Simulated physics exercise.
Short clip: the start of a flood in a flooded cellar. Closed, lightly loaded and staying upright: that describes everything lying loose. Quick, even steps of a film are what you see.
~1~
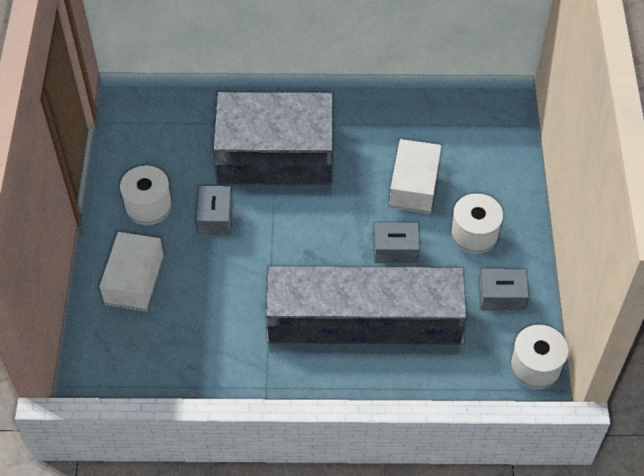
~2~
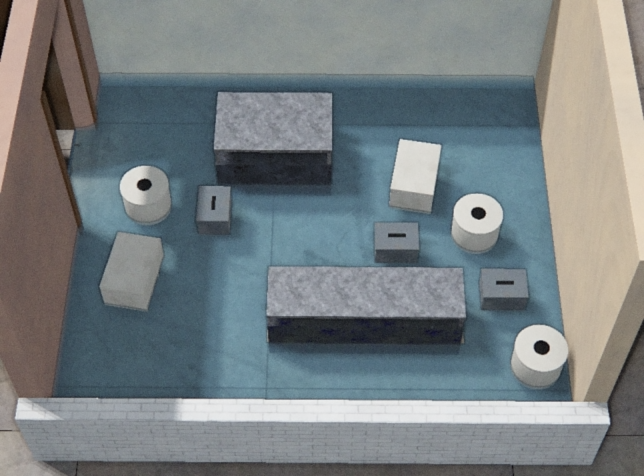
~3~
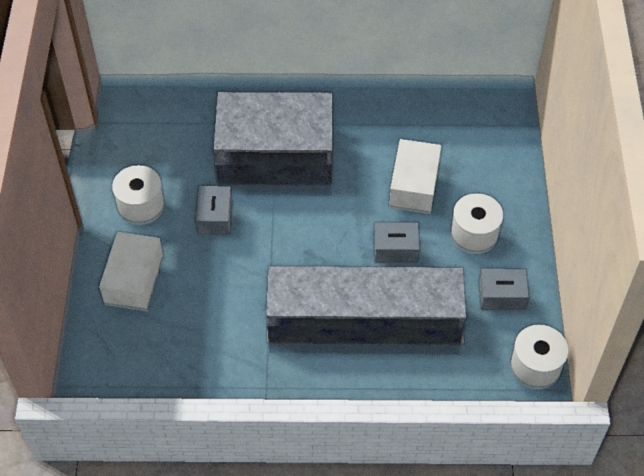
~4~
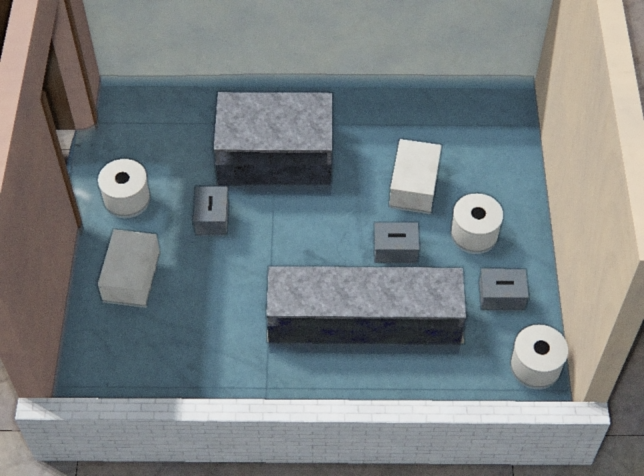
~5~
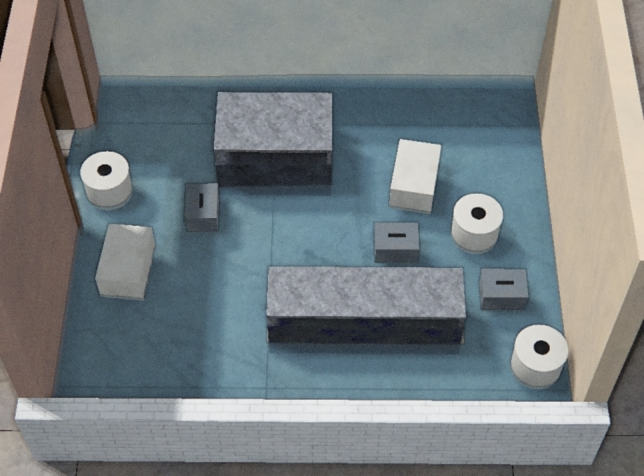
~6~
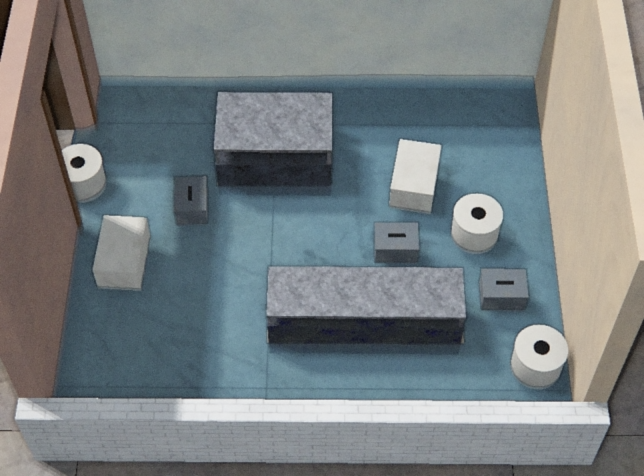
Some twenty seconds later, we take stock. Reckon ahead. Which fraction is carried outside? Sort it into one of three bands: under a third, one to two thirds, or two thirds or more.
It falls in the middle band, one to two thirds.
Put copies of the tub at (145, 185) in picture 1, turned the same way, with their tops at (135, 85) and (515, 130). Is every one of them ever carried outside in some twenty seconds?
One after the other: Escapes, never escapes.
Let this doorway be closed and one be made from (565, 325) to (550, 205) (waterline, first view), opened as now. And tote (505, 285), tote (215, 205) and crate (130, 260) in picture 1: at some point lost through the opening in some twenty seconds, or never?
Lab note - object 1: Escaped; object 2: Escaped; object 3: Retained.
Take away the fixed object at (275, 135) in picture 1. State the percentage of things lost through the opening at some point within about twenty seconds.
Roughly 40 per cent.
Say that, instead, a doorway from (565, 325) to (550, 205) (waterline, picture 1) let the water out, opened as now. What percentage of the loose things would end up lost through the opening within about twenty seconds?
About 80 %.
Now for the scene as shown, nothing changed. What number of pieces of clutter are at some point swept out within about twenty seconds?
I make it 4.
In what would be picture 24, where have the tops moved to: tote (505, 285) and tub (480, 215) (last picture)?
Tops end up close to (469, 263) and (433, 211) respectively.
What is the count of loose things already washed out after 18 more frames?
That gives 3.
A moment on, 1 of 8 are out; 7 afloat.
Next, 3 of 8 are out; 5 afloat.
Later, 3 of 8 are out; 5 afloat.
In the end, 4 of 8 are out; 4 afloat.
